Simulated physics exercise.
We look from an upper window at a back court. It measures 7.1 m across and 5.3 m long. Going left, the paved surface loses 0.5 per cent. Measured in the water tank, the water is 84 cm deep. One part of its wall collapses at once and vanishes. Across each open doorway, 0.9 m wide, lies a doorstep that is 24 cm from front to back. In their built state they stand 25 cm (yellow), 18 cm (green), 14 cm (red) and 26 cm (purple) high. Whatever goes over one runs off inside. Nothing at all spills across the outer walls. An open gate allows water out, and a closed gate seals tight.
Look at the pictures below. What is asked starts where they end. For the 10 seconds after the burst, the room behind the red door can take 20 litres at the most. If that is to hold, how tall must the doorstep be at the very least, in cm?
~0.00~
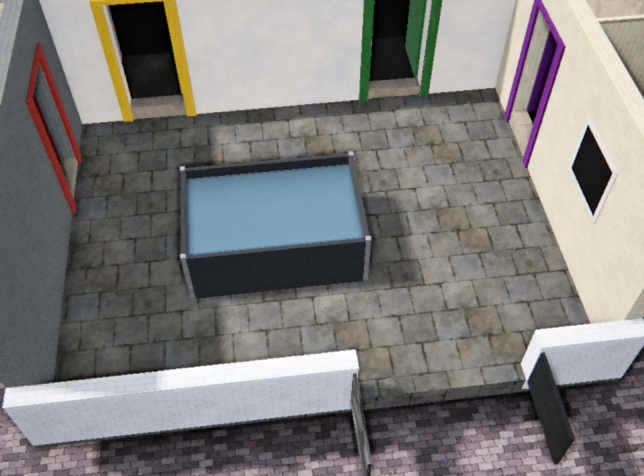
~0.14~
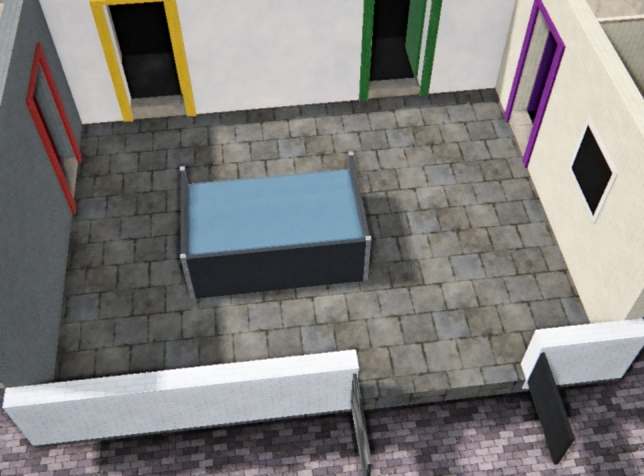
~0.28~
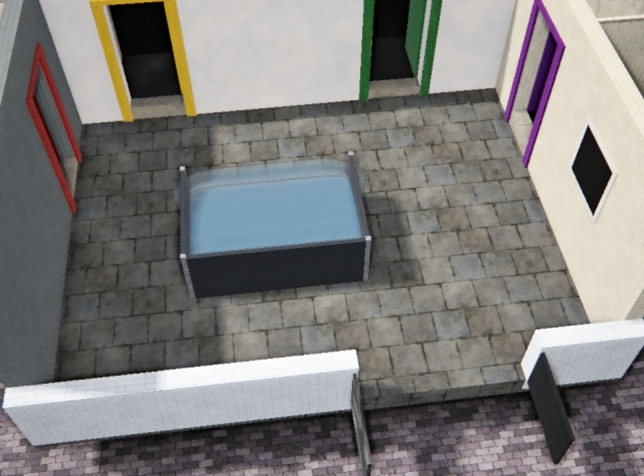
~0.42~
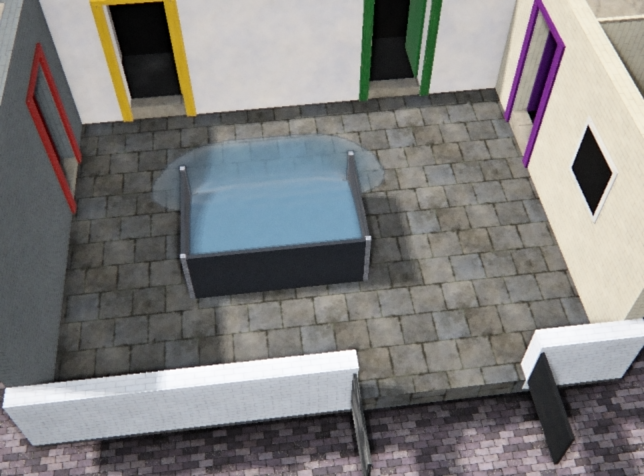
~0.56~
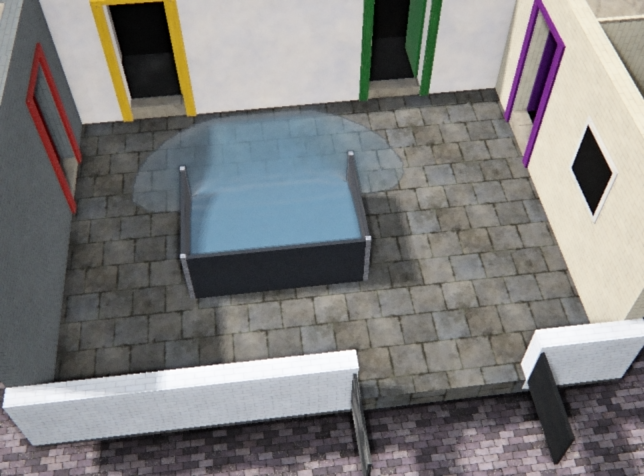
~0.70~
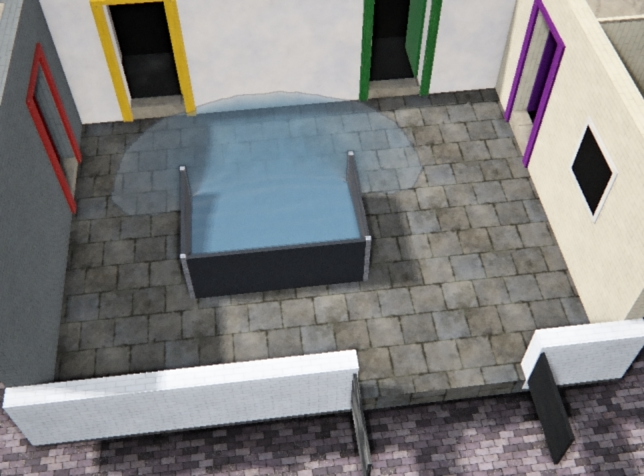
Close to 19 cm is just enough.
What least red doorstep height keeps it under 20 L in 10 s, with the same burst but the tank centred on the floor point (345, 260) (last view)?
18 cm or thereabouts.
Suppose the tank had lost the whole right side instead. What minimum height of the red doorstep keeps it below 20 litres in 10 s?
Some 11.5 cm.
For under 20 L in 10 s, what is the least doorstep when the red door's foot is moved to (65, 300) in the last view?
Minimum: Close to 6.0 cm.
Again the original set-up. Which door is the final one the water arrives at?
Coming last is the purple one.
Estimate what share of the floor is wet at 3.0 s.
Roughly 55 percent.
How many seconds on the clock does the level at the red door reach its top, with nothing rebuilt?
Peak time: About 2.8 s.
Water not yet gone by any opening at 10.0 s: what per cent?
Roughly 82 %.
After 1.4 s water covers 30 % of the floor, deepest (54 cm) near (255, 111); 3 cm at the red door, 0 litres in over its 14 cm doorstep.
After 3.0 s water covers 55 % of the floor, deepest (34 cm) near (82, 134); 24 cm at the red door, 19 litres in over its 14 cm doorstep.
After 10.0 s water covers 100 % of the floor, deepest (12 cm) near (543, 217); 5 cm at the red door, 55 litres in over its 14 cm doorstep.
At the red door as built, the water arrived by 1.2 s and peaked near 24 cm at 2.8 s.
Run again over the same 10 s with other heights there, 42 litres in over 15.5 cm, 12 litres over 21 cm. The limit of 20 litres is kept from about 19 cm up.
